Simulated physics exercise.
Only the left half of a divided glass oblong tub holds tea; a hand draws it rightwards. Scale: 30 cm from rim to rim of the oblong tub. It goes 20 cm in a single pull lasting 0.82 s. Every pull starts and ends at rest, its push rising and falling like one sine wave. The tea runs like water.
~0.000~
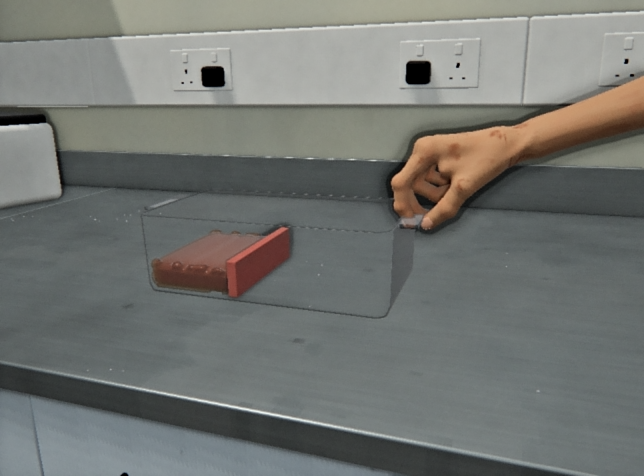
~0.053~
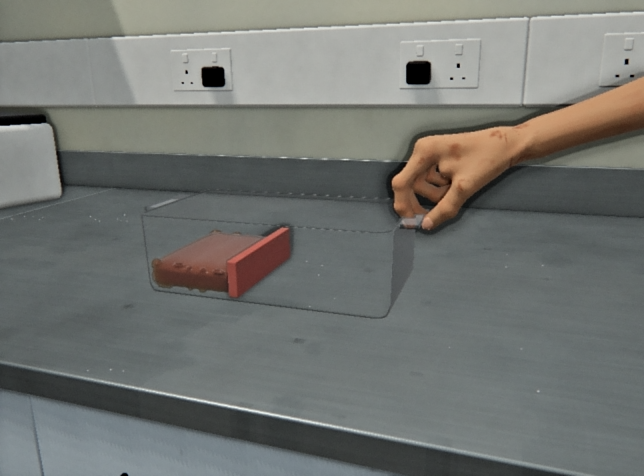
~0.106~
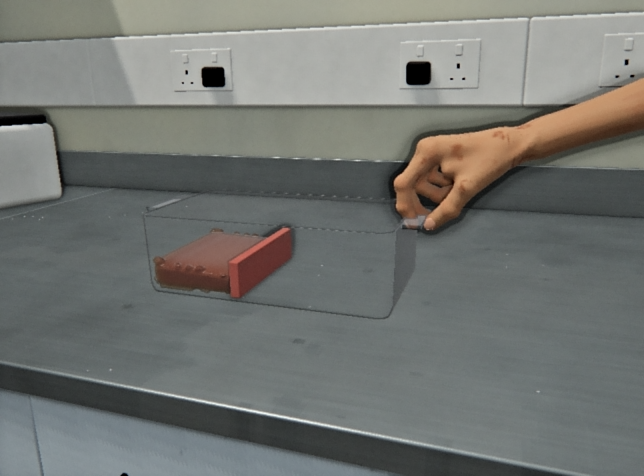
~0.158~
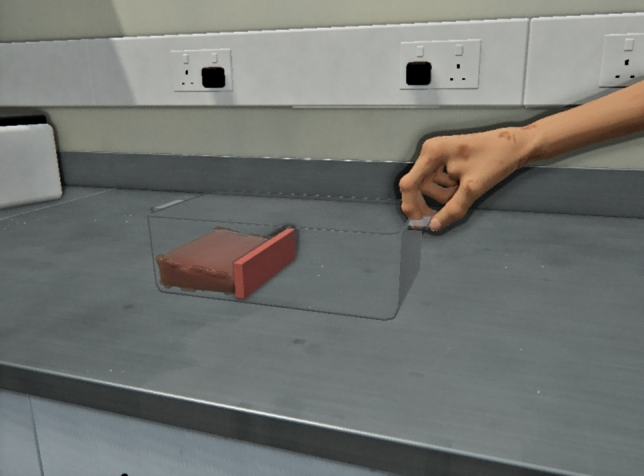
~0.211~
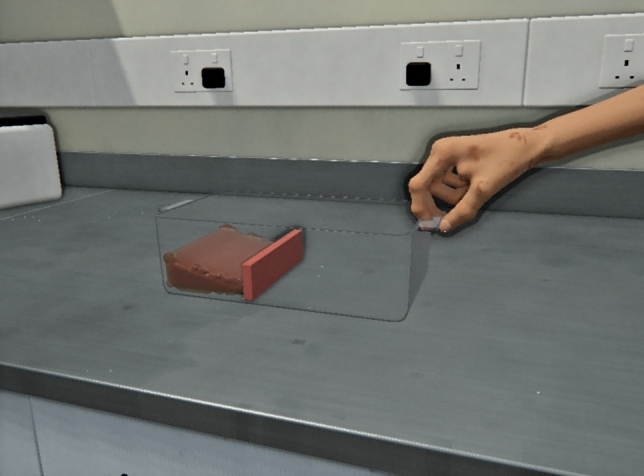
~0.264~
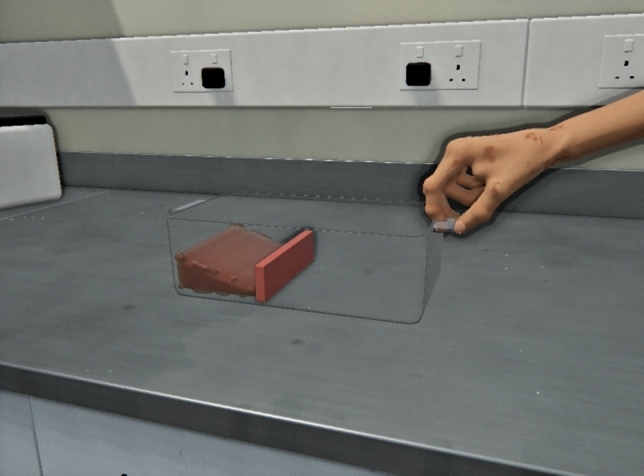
The video shows a hand drawing a clear oblong tub with a red divider slowly rightwards along a grey counter, while the reddish-brown tea in its left half begins level, then slopes, rising on the left and dipping beside the divider.
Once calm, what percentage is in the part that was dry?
About 3 per cent.
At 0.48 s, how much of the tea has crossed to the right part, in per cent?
Near 0 in a hundred.
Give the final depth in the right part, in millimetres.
About 0 mm.
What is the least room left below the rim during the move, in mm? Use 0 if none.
Some 45 mm.
Then, 0.48 s in, it has gone 13 cm; 0 per cent is on the right side and 0 is out of the oblong tub.
Then, 0.69 s in, it has gone 19 cm; 3 per cent is on the right side and 0 is out of the oblong tub.
Then, 0.90 s in, it has gone 20 cm; 3 per cent is on the right side and 0 is out of the oblong tub.
Then, 1.11 s in, it has gone 20 cm; 3 per cent is on the right side and 0 is out of the oblong tub.
Finally, 3 per cent is on the right side and 0 is out of the oblong tub.
